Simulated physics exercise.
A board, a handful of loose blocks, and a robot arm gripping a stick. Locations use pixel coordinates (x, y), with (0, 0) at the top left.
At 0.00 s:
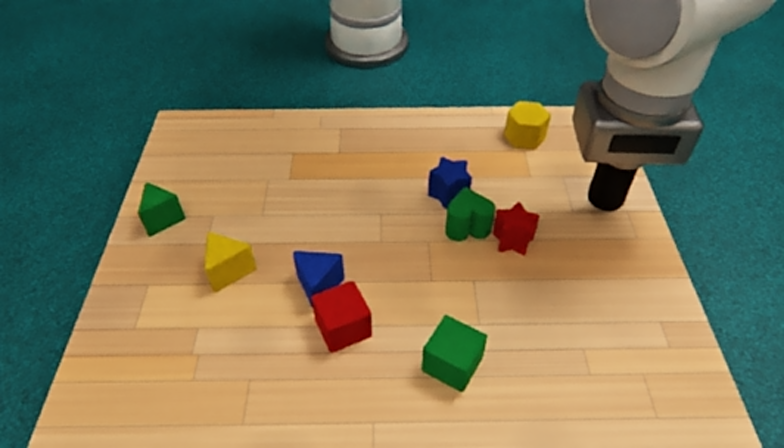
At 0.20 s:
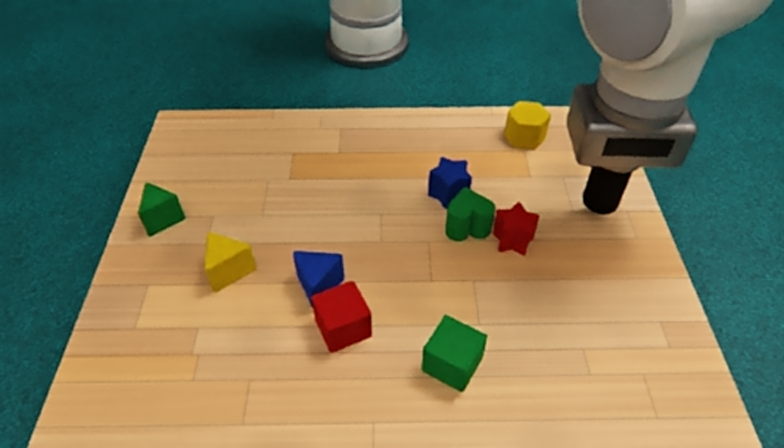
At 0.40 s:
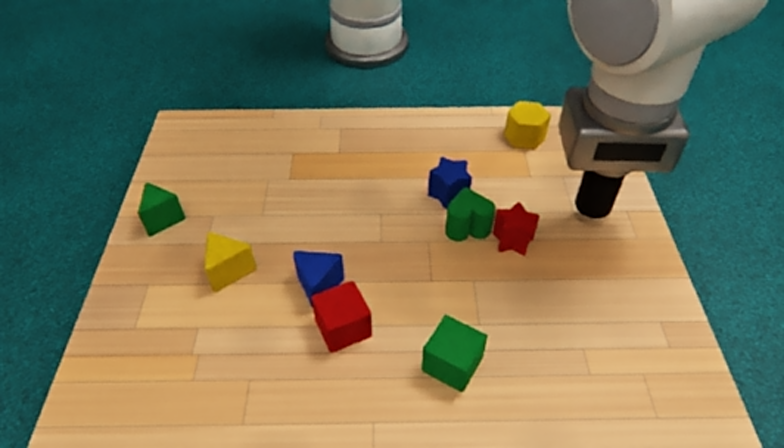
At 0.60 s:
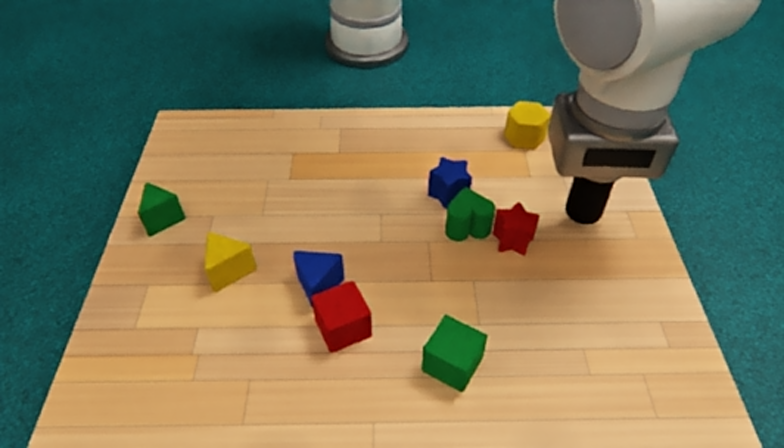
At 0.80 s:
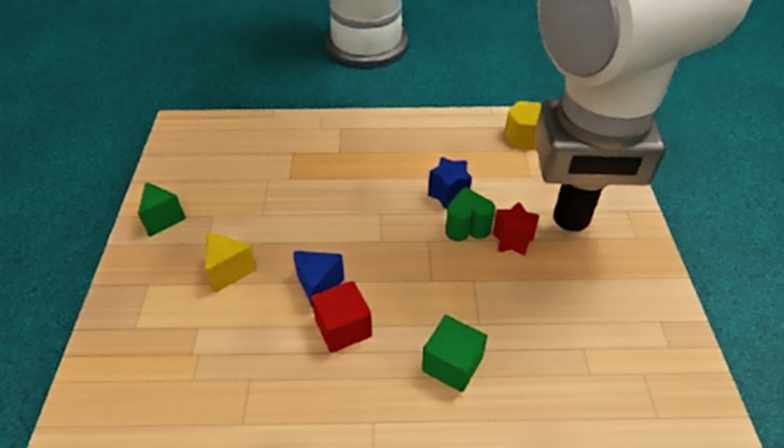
The clip shows colored blocks scattered on a wooden surface while a robot arm holding a dark stick moves slowly left and slightly downward, nearing the red star block at the right; none of the blocks move.
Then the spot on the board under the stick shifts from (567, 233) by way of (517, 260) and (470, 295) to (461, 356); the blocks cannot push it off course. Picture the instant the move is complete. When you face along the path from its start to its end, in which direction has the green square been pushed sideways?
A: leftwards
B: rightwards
The answer is A.
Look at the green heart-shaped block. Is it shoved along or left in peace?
It leaves its spot.
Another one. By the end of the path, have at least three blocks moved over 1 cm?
Yes
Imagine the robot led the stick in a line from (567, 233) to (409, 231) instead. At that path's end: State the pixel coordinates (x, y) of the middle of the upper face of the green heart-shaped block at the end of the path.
It is going to be at (385, 187).
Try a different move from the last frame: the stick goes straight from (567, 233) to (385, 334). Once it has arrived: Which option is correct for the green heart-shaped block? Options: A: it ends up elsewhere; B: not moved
Answer: A.
What follows on the original path. One third of the way, stick at (519, 247); green heart-shaped block at (448, 199), turned 30° clockwise; red star block at (480, 227), turned 30° clockwise.
Two thirds of the way, stick at (472, 282); green heart-shaped block at (445, 198), turned 40° clockwise; red star block at (460, 234), turned 90° clockwise.
At the end, stick at (463, 343); red square not moved; green square at (451, 374); green heart-shaped block at (445, 198), turned 40° clockwise; red star block at (460, 234), turned 90° clockwise.
